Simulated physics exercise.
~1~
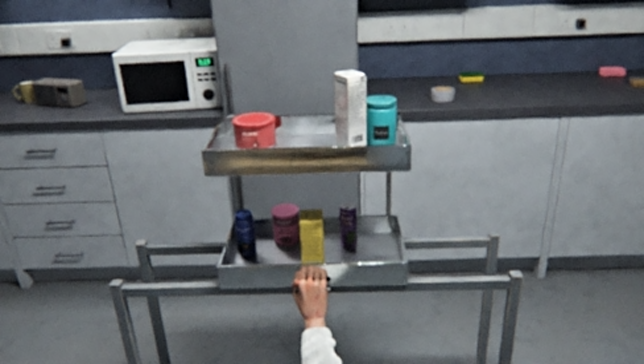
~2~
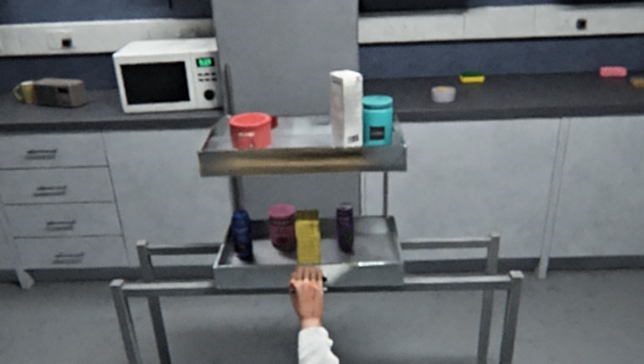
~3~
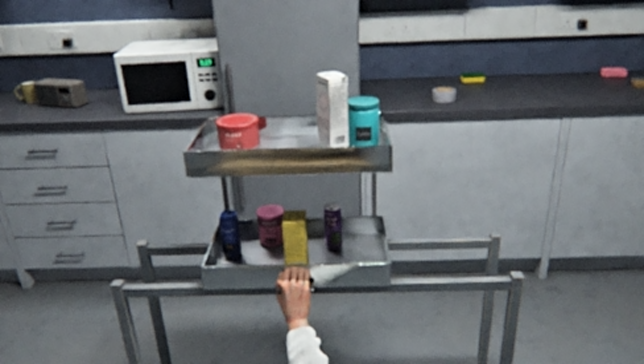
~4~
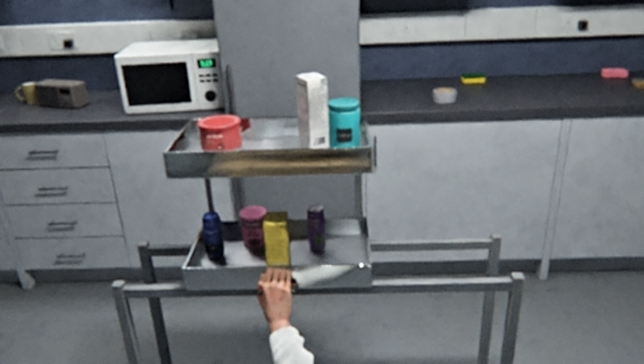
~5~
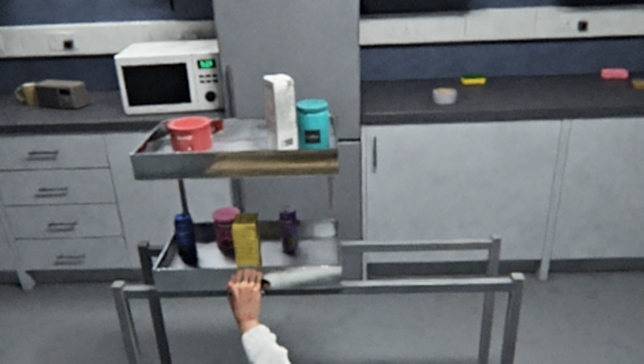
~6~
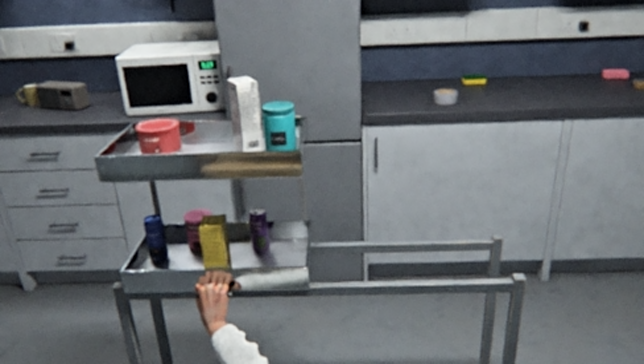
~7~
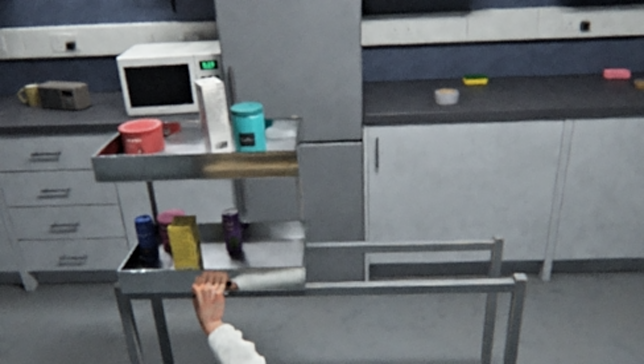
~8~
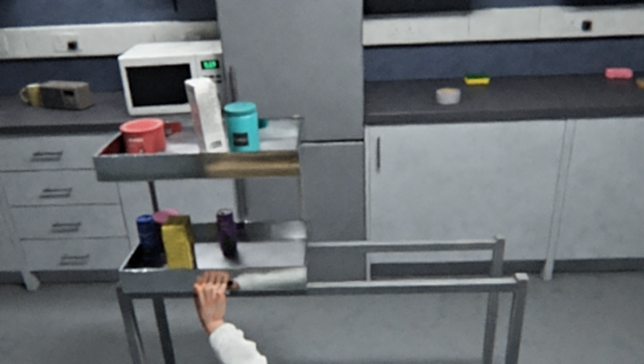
A hand slid a two-level metal tray of containers leftward along a rail, faster and faster, until it stopped abruptly at the left end, where several items, including the white carton and turquoise jar, shifted further left but stayed upright.
